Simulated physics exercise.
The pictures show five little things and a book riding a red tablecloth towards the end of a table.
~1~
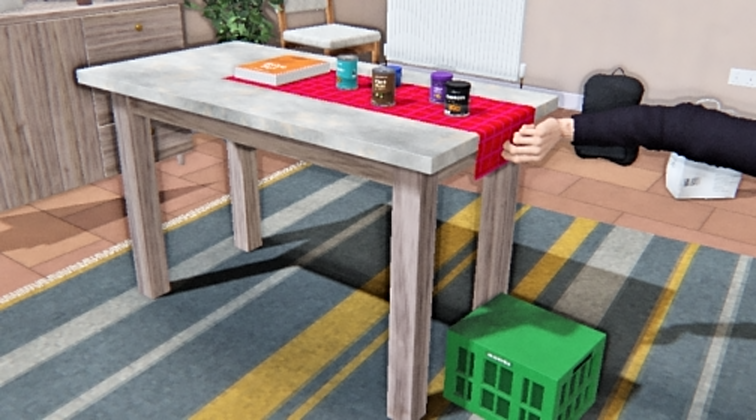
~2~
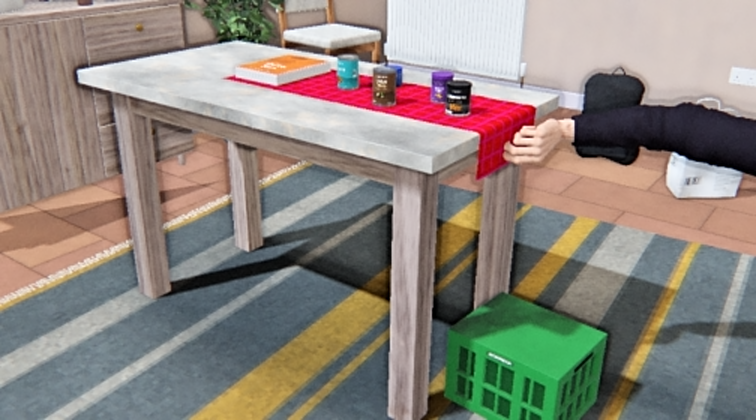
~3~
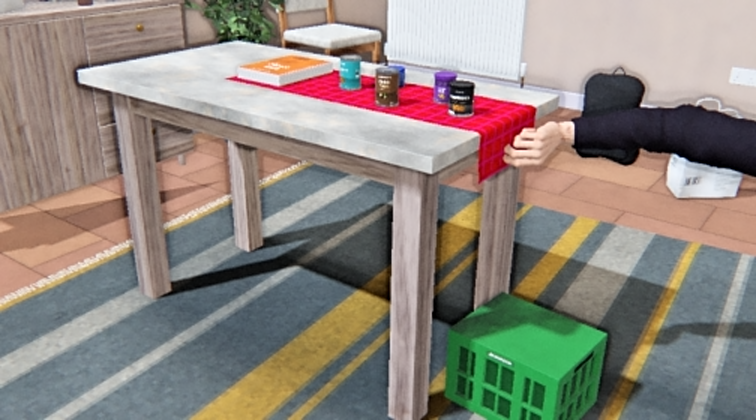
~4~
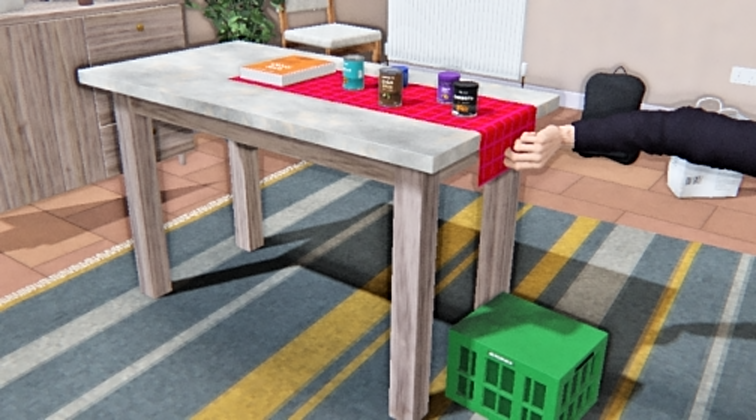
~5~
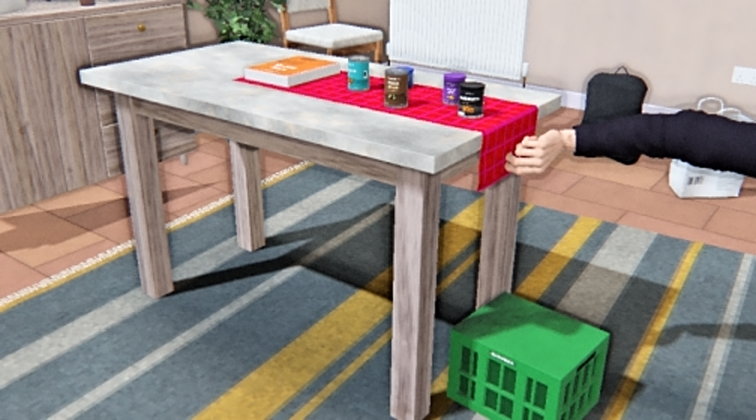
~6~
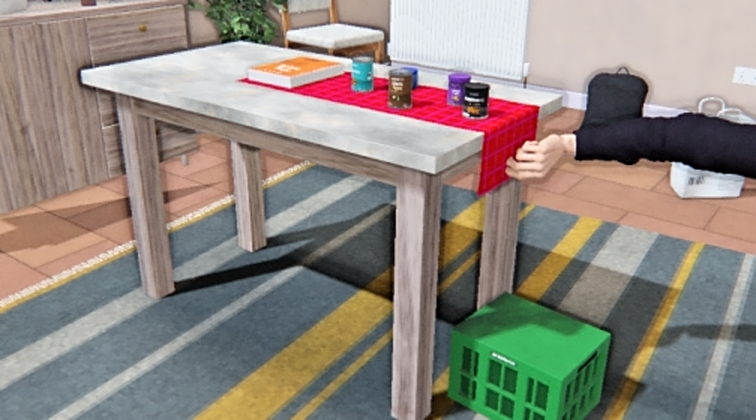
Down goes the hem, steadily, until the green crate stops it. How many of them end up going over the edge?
Four.
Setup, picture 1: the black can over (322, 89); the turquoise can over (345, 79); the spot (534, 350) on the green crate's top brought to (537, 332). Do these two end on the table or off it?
Final state: The black can is still in place, the turquoise can is still in place.
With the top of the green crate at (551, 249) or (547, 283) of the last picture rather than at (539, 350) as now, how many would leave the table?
Count: 1, then 2.
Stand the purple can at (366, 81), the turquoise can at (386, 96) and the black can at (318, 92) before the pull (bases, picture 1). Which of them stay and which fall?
The purple can is still on top, the turquoise can is off the top and the black can is still on top.
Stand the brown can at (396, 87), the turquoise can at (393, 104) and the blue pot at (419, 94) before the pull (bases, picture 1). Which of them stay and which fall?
I reckon the brown can takes a fall, the turquoise can takes a fall and the blue pot takes a fall.
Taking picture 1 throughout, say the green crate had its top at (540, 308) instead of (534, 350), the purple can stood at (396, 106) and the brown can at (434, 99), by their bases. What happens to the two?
The purple can ends up off the top and the brown can ends up off the top.
Early on, hem near (505, 237); black can gone.
Midway, hem near (502, 291); black can, purple can and brown can gone.
Near the end, hem on the crate; black can, purple can, brown can and blue pot gone.
Finally, hem on the crate; black can, purple can, brown can and blue pot gone. It carries off four.
